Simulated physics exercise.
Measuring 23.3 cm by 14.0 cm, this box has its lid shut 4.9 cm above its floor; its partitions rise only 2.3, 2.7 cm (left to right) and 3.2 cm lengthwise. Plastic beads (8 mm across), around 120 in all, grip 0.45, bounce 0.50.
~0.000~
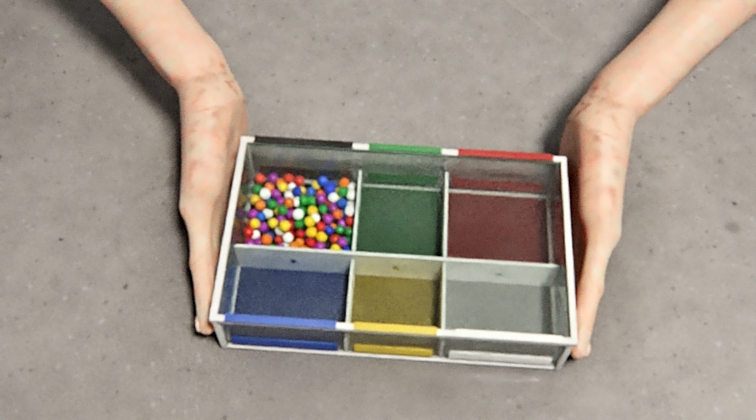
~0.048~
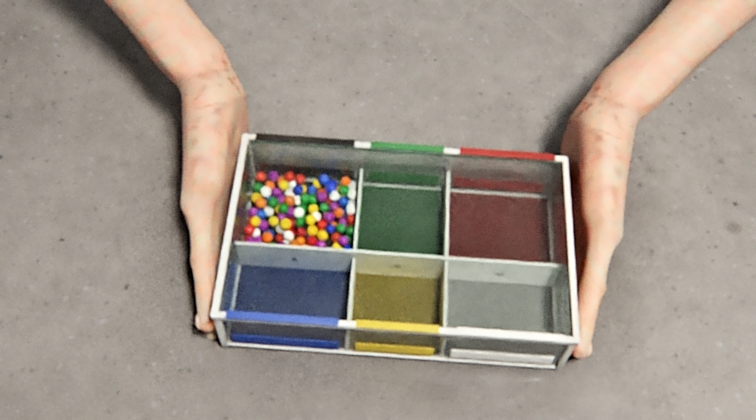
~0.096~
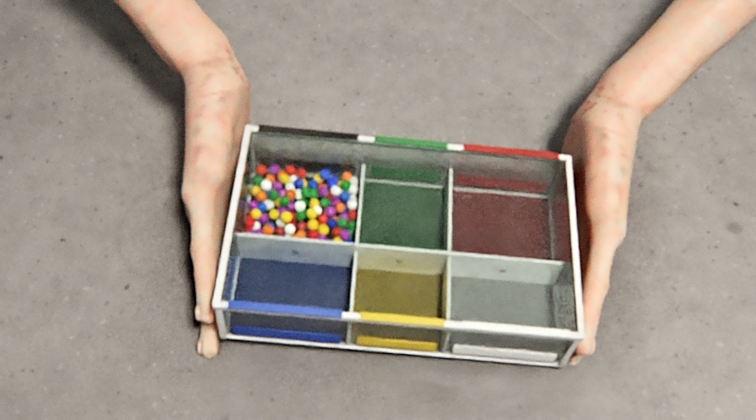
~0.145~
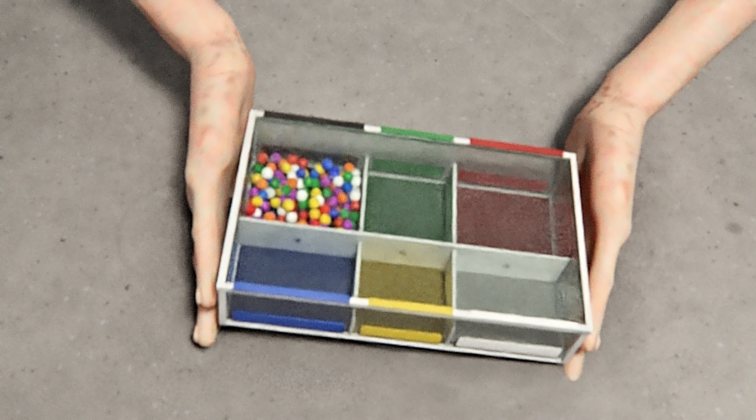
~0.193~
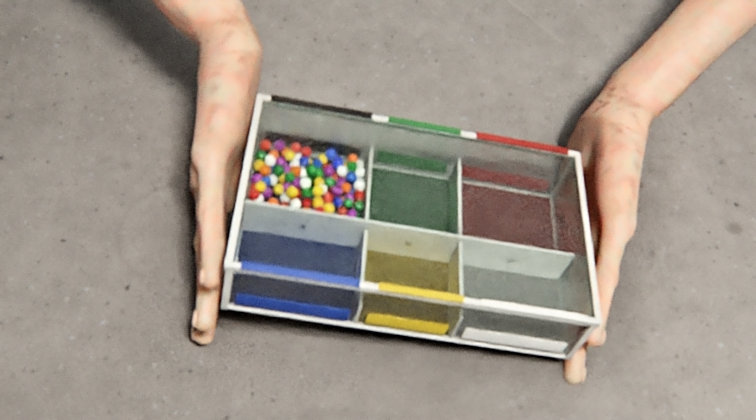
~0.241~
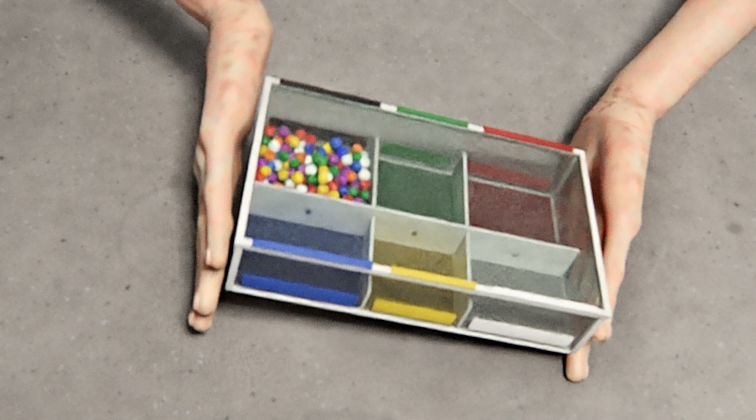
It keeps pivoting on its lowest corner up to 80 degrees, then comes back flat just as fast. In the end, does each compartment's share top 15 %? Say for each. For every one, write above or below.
Red compartment above, blue compartment below, green compartment above, yellow compartment below, white compartment below, black compartment above.
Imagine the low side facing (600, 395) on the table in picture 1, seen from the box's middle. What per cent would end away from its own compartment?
Near 65 percent, give or take.
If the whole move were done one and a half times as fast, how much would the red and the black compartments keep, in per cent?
The red compartment would end with 30 per cent and the black one with 30 per cent.
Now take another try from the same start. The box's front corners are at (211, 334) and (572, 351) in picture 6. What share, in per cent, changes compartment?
My guess is close to 5 per cent.
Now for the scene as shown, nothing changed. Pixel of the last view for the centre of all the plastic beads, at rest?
Resting centre estimate: Around (384, 201).
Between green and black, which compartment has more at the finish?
That would be the black compartment.
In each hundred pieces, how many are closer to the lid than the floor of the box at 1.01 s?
Share: Approx. 30 %.
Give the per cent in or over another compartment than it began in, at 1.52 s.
It comes to some 50 per cent.
After 1.01 s, tilt 79 degrees; red 5 %, green 10 %, black 85 %.
After 1.52 s, tilt 34 degrees; red 30 %, green 20 %, black 50 %.
After 2.10 s, tilt 0 degrees; red 30 %, green 20 %, black 50 %.
In the end, at 3.0 s, red 30 %, blue 0 %, green 20 %, yellow 0 %, white 0 %, black 50 %.
